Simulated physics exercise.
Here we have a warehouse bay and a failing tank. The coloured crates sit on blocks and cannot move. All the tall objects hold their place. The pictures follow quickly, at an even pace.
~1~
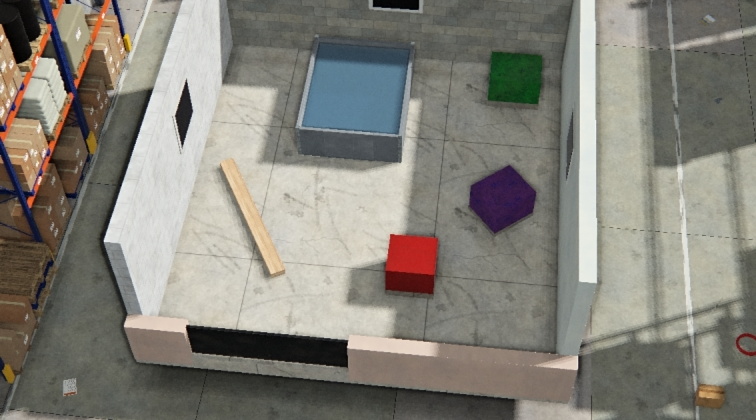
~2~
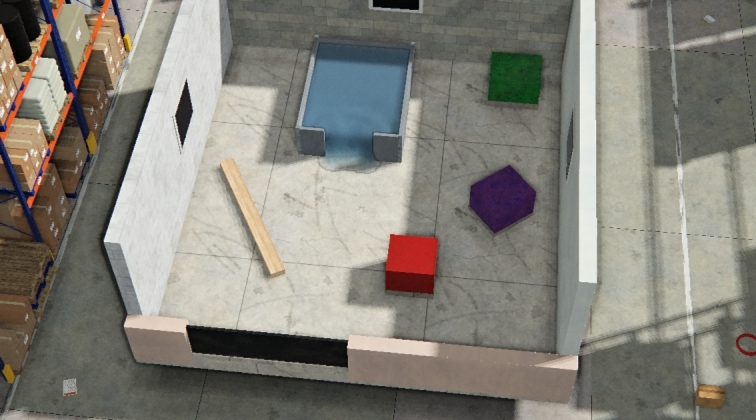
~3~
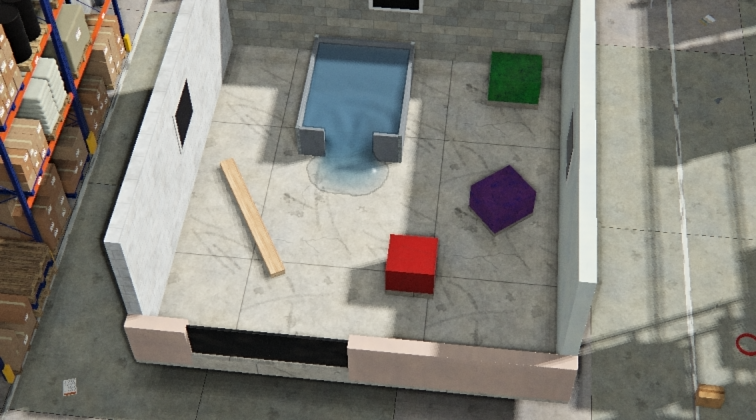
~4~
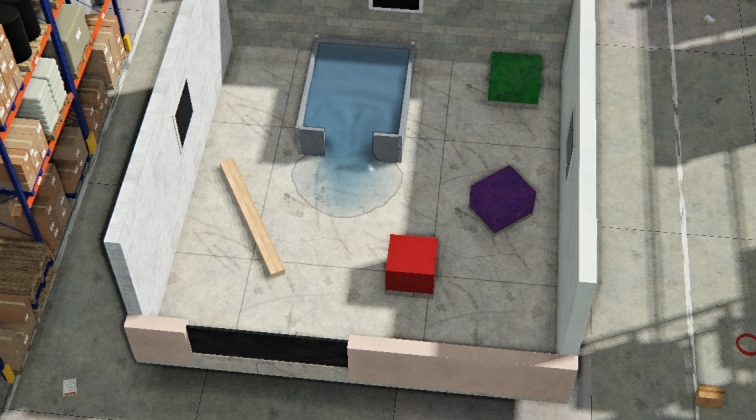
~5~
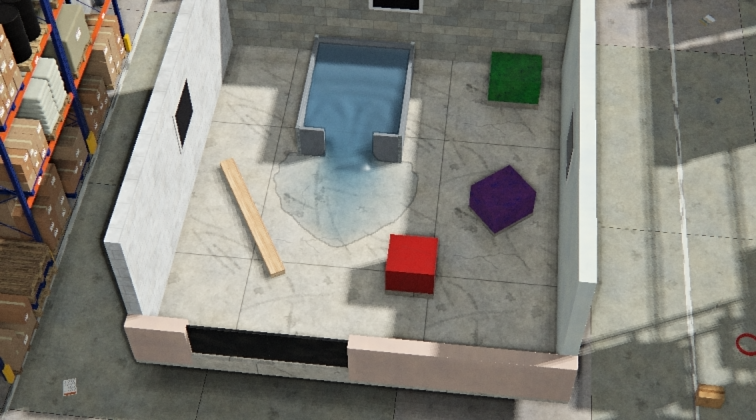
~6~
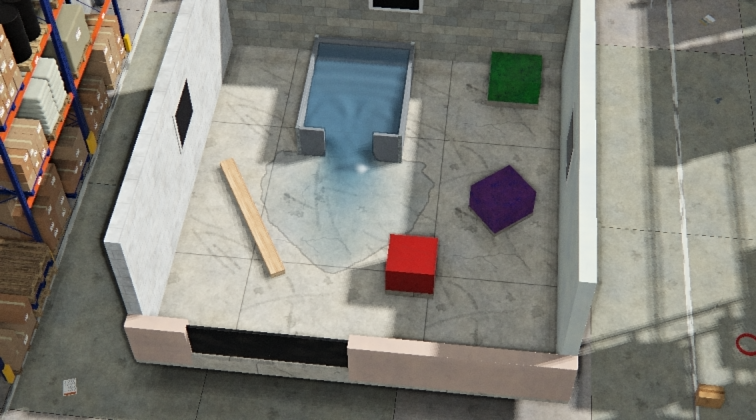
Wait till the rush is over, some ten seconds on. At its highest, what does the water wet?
In the end: The purple crate is soaked; the red crate is soaked; the green crate keeps dry.
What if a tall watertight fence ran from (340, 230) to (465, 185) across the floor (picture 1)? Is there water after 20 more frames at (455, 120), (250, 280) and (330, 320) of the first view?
As listed: Flooded, wet, wet.
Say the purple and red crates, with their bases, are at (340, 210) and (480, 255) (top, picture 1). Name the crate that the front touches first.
That is the crate marked purple.
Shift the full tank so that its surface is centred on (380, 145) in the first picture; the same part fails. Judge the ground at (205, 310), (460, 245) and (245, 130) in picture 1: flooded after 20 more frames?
One after the other: Awash, covered, dry.
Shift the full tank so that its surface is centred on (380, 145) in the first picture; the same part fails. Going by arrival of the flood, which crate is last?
It is the crate marked green.
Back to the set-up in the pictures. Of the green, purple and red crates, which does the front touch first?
It is the crate marked red.
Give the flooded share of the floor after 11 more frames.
Near 40 in a hundred.
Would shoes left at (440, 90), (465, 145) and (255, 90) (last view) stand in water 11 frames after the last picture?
In turn: Clear, not flooded, dry.
A moment on, water covers 25 % of the floor; the purple crate not reached, the red crate water round its plinth, the green crate not reached.
Next, water covers 40 % of the floor; the purple crate water round its plinth, the red crate water round its plinth, the green crate not reached.
Then, water covers 50 % of the floor; the purple crate water round its plinth, the red crate water round its plinth, the green crate not reached.
Later, water covers 70 % of the floor; the purple crate water round its plinth, the red crate water round its plinth, the green crate water round its plinth.
In the end, water covers 95 % of the floor; the purple crate was topped, the red crate was topped, the green crate stayed above the water.
